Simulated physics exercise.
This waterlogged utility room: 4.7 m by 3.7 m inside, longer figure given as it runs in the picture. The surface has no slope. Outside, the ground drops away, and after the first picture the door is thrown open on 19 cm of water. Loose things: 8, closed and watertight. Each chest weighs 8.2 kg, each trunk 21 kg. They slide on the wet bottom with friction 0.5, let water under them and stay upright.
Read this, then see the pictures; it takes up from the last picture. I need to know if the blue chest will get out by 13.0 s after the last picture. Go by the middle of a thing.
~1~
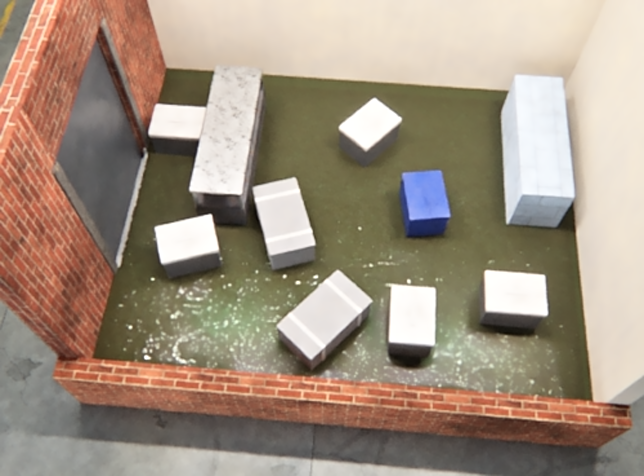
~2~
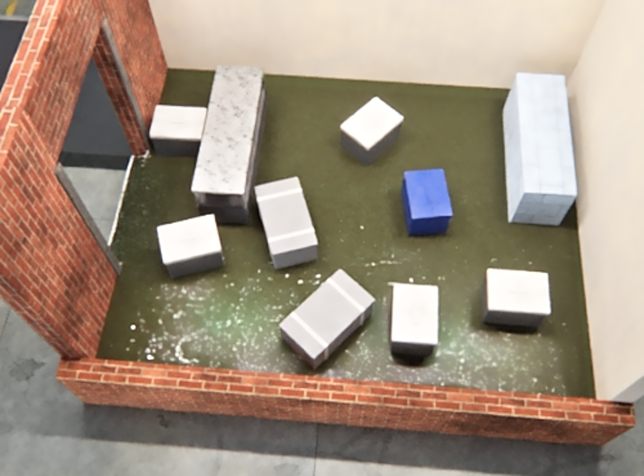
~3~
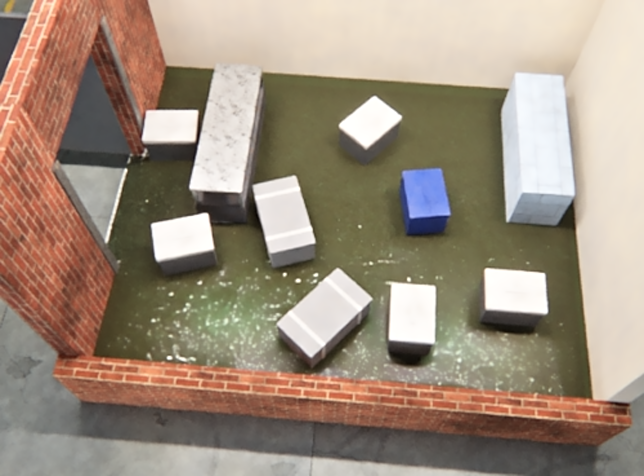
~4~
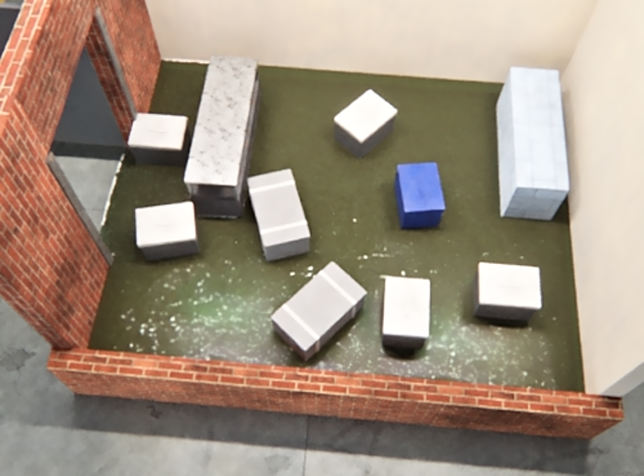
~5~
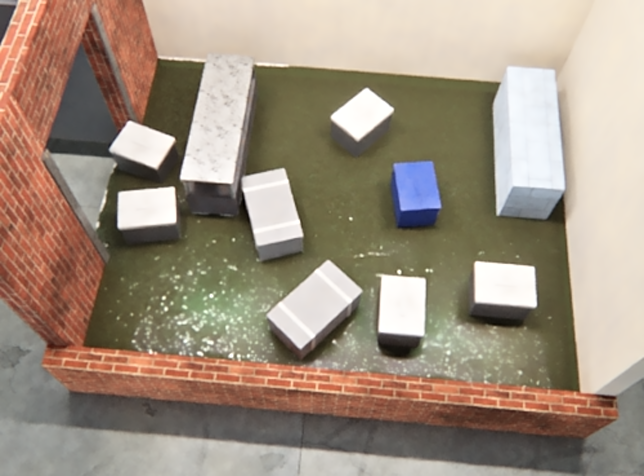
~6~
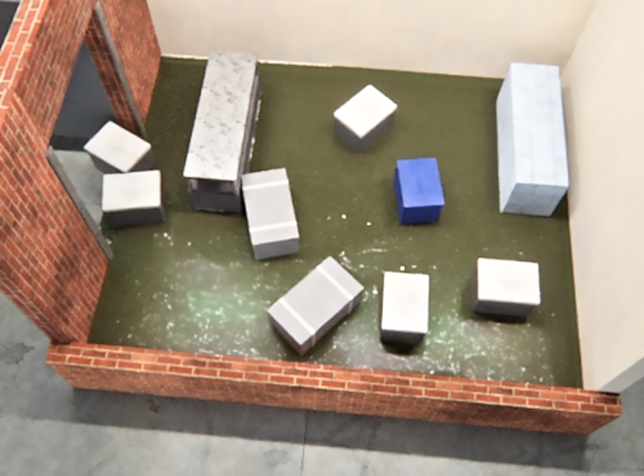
My guess is it is still indoors.
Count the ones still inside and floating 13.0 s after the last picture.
That would be 4 of them.
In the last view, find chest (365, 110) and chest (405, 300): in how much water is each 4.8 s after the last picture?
First about 14 cm, second about 14 cm.
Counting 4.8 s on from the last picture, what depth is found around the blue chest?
I'd put it at about 14 cm.
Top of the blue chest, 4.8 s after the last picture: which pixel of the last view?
The top is close to pixel (368, 186).
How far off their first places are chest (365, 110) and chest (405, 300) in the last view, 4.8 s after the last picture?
Respectively 50 cm and 80 cm.
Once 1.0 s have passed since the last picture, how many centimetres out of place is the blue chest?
I'd guess some 5 cm by then.
Then, 1.0 s after the last picture the blue chest is near (416, 183), 0.0 m from its start, afloat; 2 of 8 are out; 6 afloat.
Then, 4.8 s after the last picture the blue chest is near (368, 186), 0.5 m from its start, afloat; 3 of 8 are out; 5 afloat.
Then, 9.0 s after the last picture the blue chest is near (341, 185), 0.8 m from its start, afloat; 3 of 8 are out; 5 afloat.
Then, 13.0 s after the last picture the blue chest is near (293, 202), 1.3 m from its start, afloat; 4 of 8 are out; 4 afloat.
